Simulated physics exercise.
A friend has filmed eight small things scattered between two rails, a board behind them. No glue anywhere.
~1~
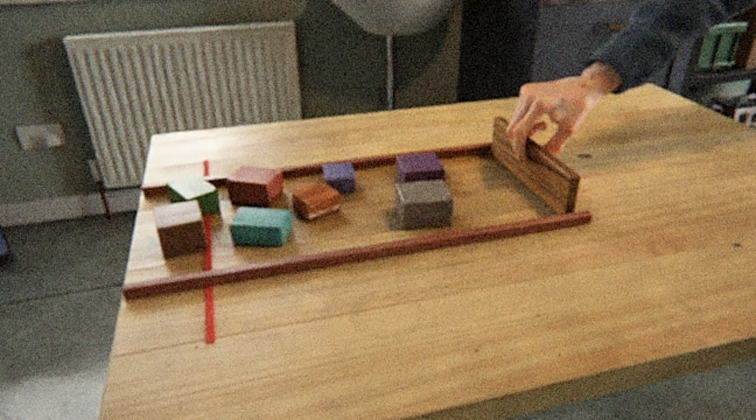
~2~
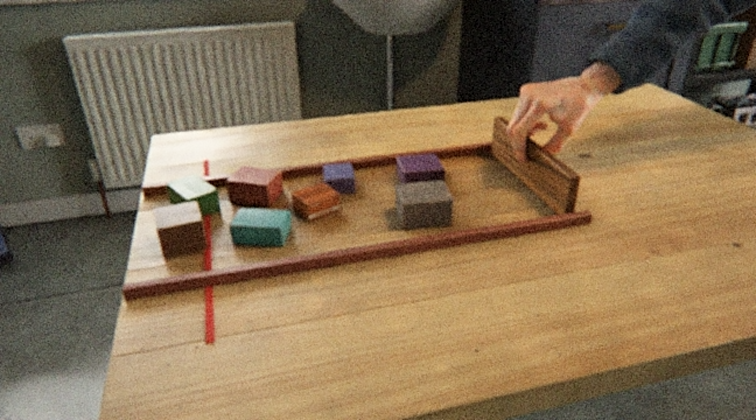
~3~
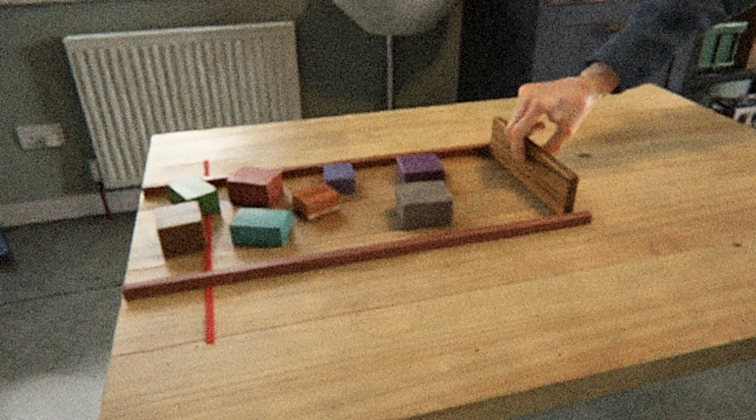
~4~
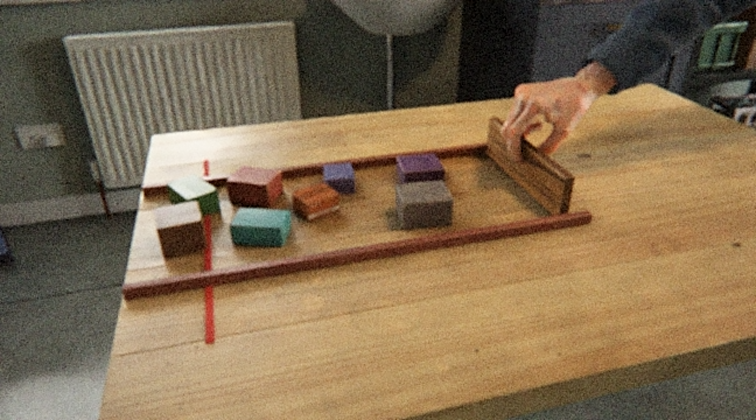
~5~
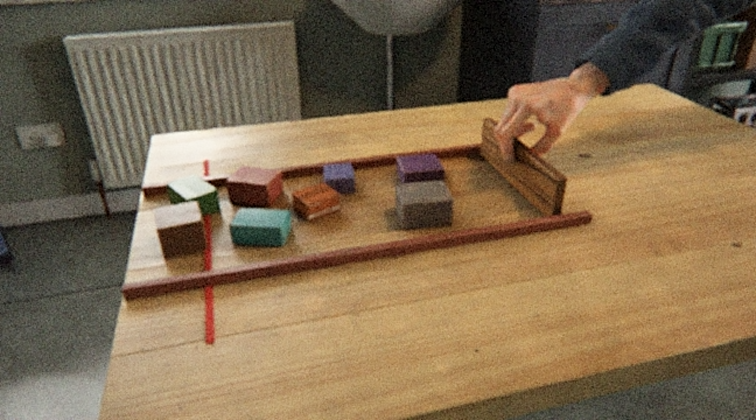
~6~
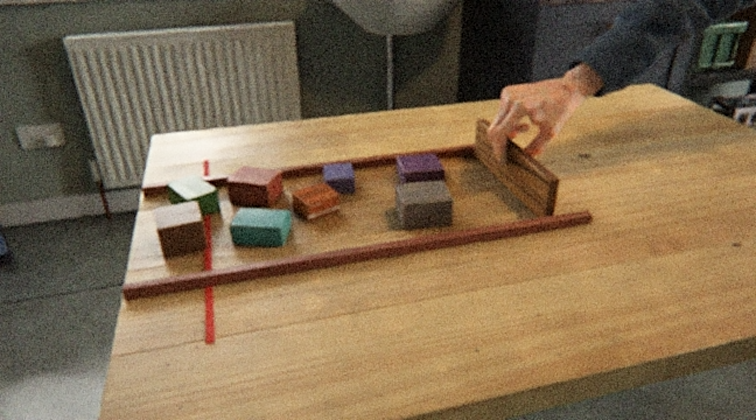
A hand slides a wooden board slightly left between two rails, while the scattered coloured blocks on the table stay still.
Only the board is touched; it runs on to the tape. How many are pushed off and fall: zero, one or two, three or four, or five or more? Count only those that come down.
As it turns out, the number that fall off is three or four.
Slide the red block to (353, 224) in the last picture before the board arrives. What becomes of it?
Then it comes down.
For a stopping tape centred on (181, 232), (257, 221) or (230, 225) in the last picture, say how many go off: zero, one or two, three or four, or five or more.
Taking them in turn, five or over; 1 or 2; 3 or 4.
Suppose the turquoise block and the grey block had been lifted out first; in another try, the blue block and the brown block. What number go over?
First 2, then 2.
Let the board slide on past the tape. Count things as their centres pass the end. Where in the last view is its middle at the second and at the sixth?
Its middle is around (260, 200) and later (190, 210).
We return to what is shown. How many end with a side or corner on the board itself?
The number is 2.
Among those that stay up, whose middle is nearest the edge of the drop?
It is the blue block.
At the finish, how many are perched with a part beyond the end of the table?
2 of them.
Soon after, none off yet; brown block at rest near (181, 229); green block at rest near (193, 197); turquoise block at rest near (261, 227).
In the end, the number that fall off is three or four; gone, red block, turquoise block, green block and brown block.
